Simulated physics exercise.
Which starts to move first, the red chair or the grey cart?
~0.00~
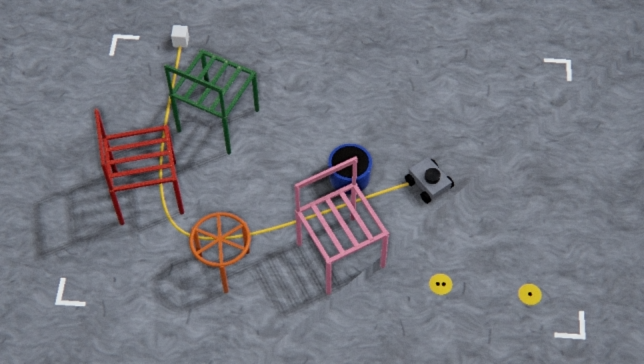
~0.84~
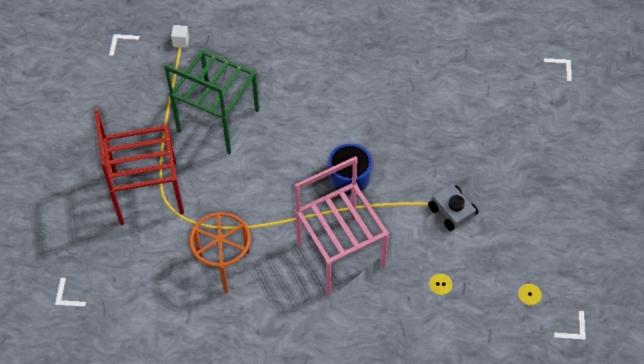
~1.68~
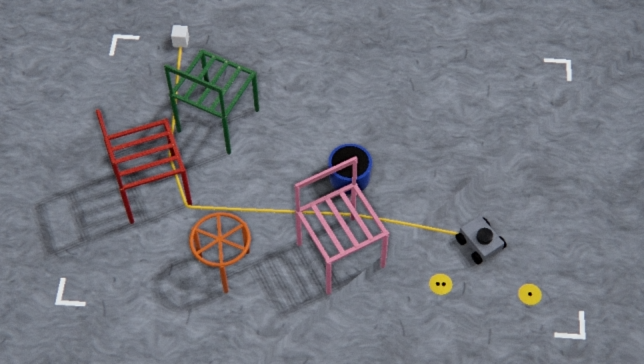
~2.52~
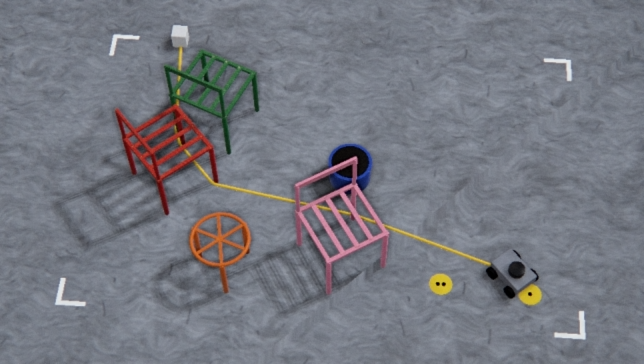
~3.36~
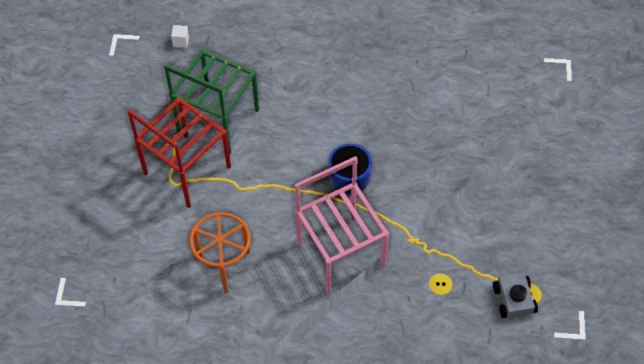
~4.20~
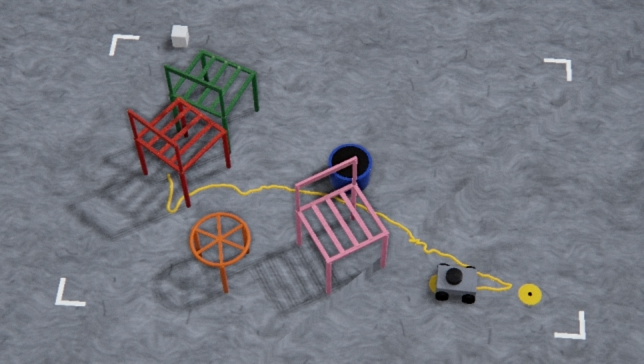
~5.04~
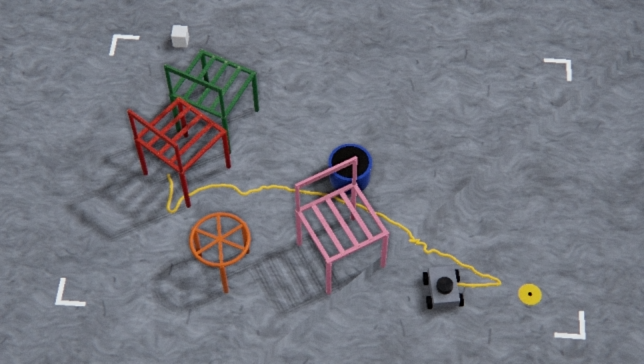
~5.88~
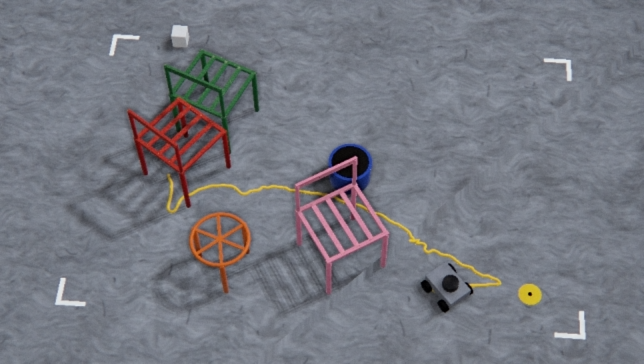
The grey cart starts to move first, and the red chair only shifts later, once the lead has pulled tight.
